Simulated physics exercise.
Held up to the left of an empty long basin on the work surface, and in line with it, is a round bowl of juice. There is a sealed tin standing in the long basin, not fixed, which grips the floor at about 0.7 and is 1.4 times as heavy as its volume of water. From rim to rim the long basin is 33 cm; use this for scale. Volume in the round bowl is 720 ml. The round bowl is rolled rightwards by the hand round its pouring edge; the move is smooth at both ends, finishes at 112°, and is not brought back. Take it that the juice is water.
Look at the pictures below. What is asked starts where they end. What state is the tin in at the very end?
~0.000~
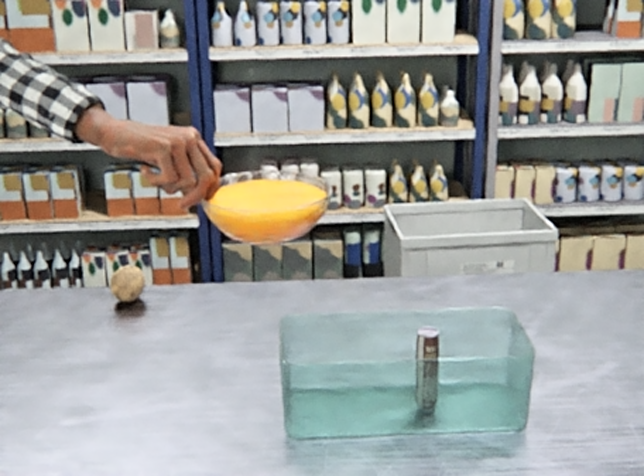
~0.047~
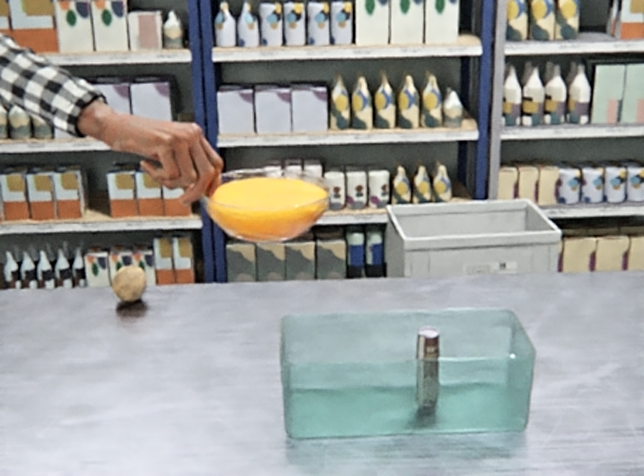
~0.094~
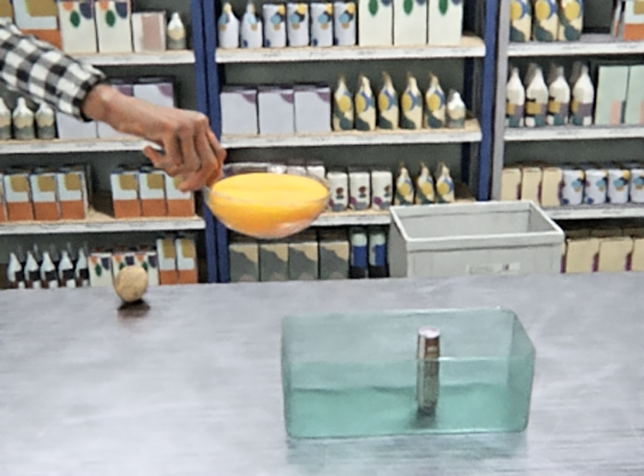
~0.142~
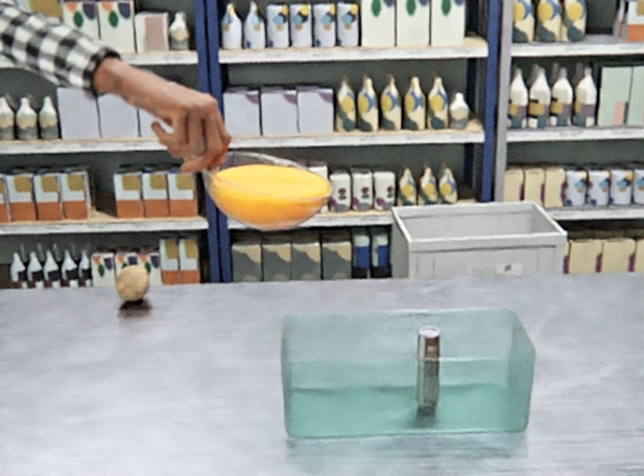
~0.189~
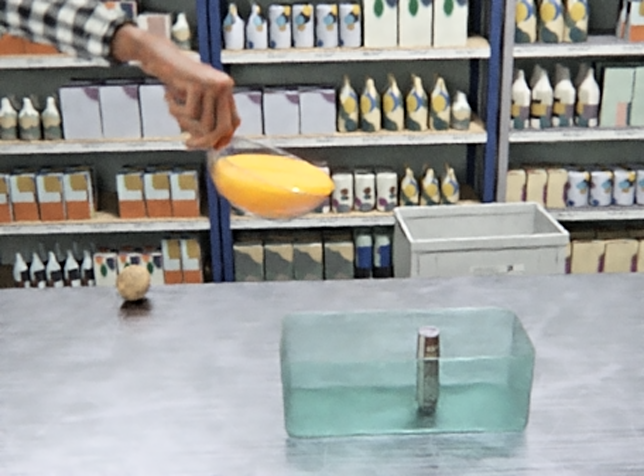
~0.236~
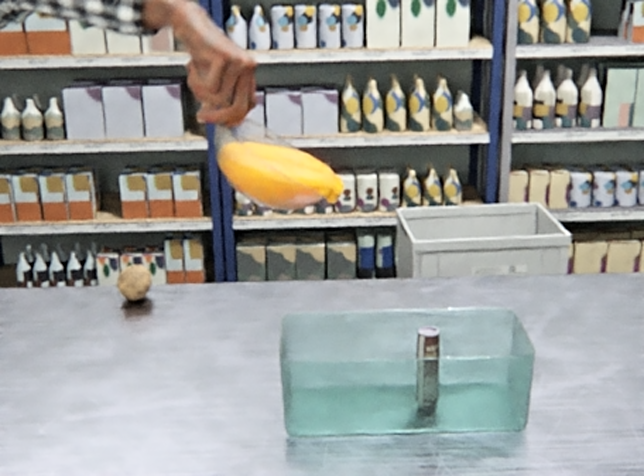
The tin is upright.
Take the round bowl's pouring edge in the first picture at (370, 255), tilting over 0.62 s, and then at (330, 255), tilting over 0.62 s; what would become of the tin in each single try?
The tin stays vertical the first time and overturns the second time.
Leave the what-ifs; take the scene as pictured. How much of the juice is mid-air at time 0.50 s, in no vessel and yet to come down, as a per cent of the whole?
Roughly 84 percent.
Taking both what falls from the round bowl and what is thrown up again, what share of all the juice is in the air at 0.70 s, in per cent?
Something like 6 per cent of the total.
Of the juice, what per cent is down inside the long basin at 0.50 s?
I'd estimate some 12 percent of the liquid.
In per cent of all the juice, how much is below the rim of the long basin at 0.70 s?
Some 94 percent.
By 0.50 s the tilt is 102° and 5 per cent is still to pour; the tin stands where it began.
By 0.70 s the tilt is 112° and 0 per cent is still to pour; the tin stands where it began.
By 0.90 s the tilt is 112° and 0 per cent is still to pour; the tin stands where it began.
By 1.12 s the tilt is 112° and 0 per cent is still to pour; the tin stands where it began.
At rest the tin stands where it began.
